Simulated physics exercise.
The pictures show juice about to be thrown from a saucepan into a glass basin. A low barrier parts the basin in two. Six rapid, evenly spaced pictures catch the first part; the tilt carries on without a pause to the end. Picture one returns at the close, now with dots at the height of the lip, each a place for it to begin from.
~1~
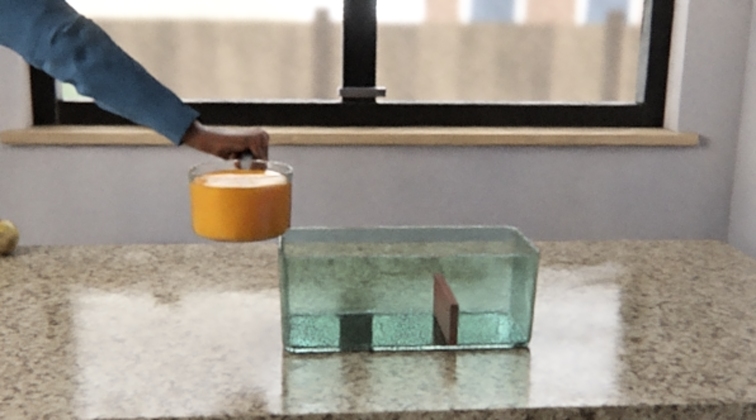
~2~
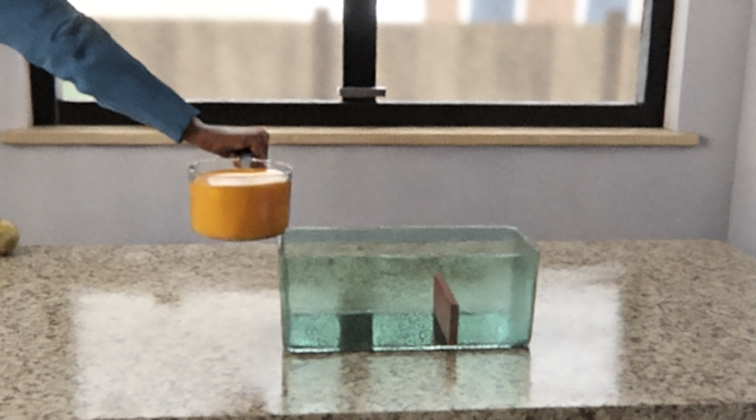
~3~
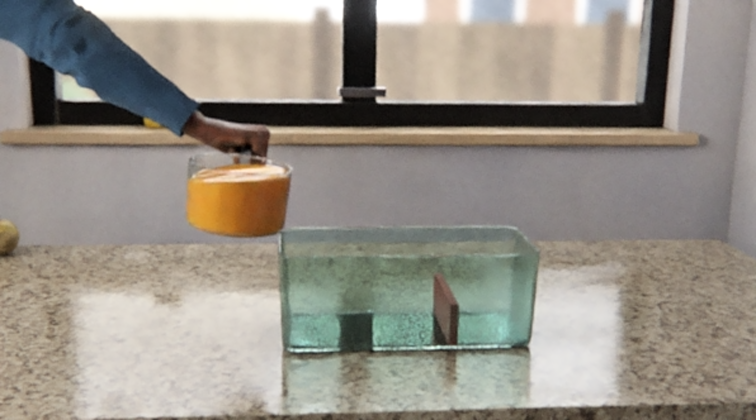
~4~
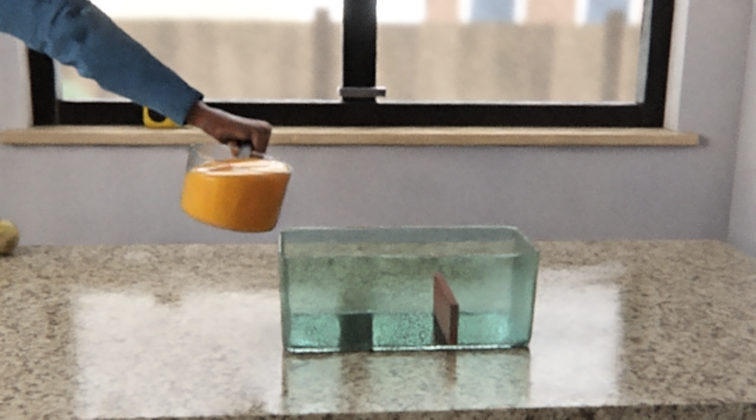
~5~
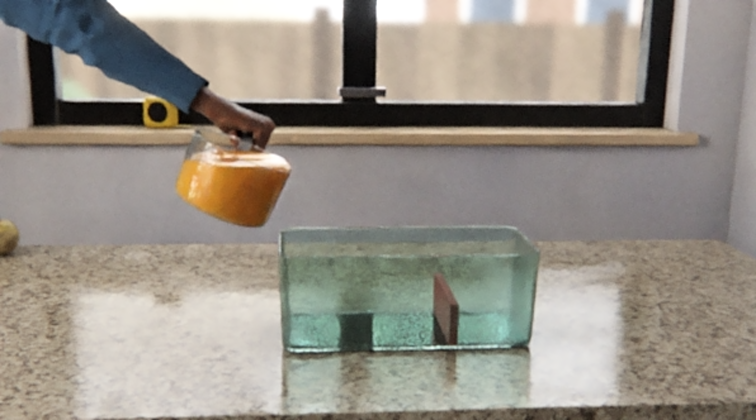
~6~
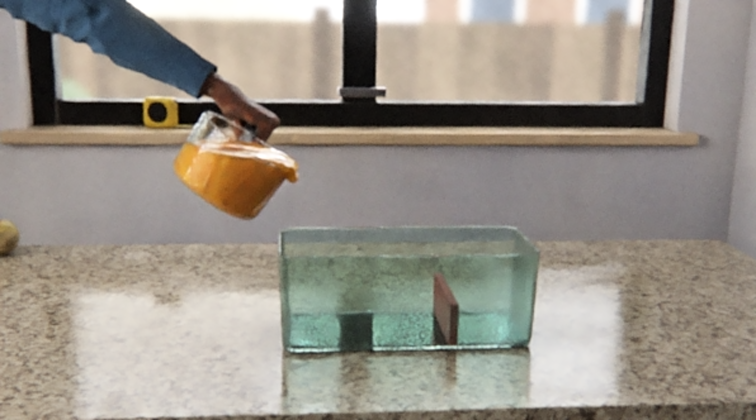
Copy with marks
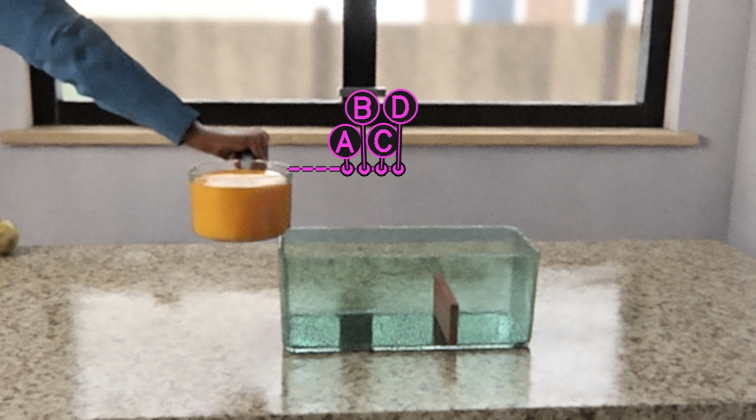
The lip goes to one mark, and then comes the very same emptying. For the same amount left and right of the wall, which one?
B is best.
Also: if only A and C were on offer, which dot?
It is C.
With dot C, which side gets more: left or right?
The right side.
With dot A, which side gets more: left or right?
More ends on the left.
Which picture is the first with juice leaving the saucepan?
Picture 5.
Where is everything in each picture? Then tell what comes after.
The first frame shows upright, lip at (290, 169); basin from (282, 349) to (531, 344); top of the wall at (446, 287); nothing has left yet.
The second frame shows upright, lip at (290, 169); nothing has left yet.
The third frame shows tipped about 6°, lip at (290, 169); nothing has left yet.
The fourth frame shows tipped about 14°, lip at (290, 169); nothing has left yet.
The fifth frame shows tipped about 23°, lip at (290, 169); juice is over the lip, down to (290, 169).
The sixth frame shows tipped about 35°, lip at (290, 169); juice is over the lip, down to (294, 179).
On the marked copy, A at (347, 169); B at (364, 169); C at (381, 168); D at (398, 168).
For dot A, about 80 % ends left of the wall and 16 % right of it; 4 % is lost outside.
For dot B, about 49 % ends left of the wall and 45 % right of it; 6 % is lost outside.
For dot C, about 31 % ends left of the wall and 62 % right of it; 7 % is lost outside.
For dot D, about 30 % ends left of the wall and 68 % right of it.
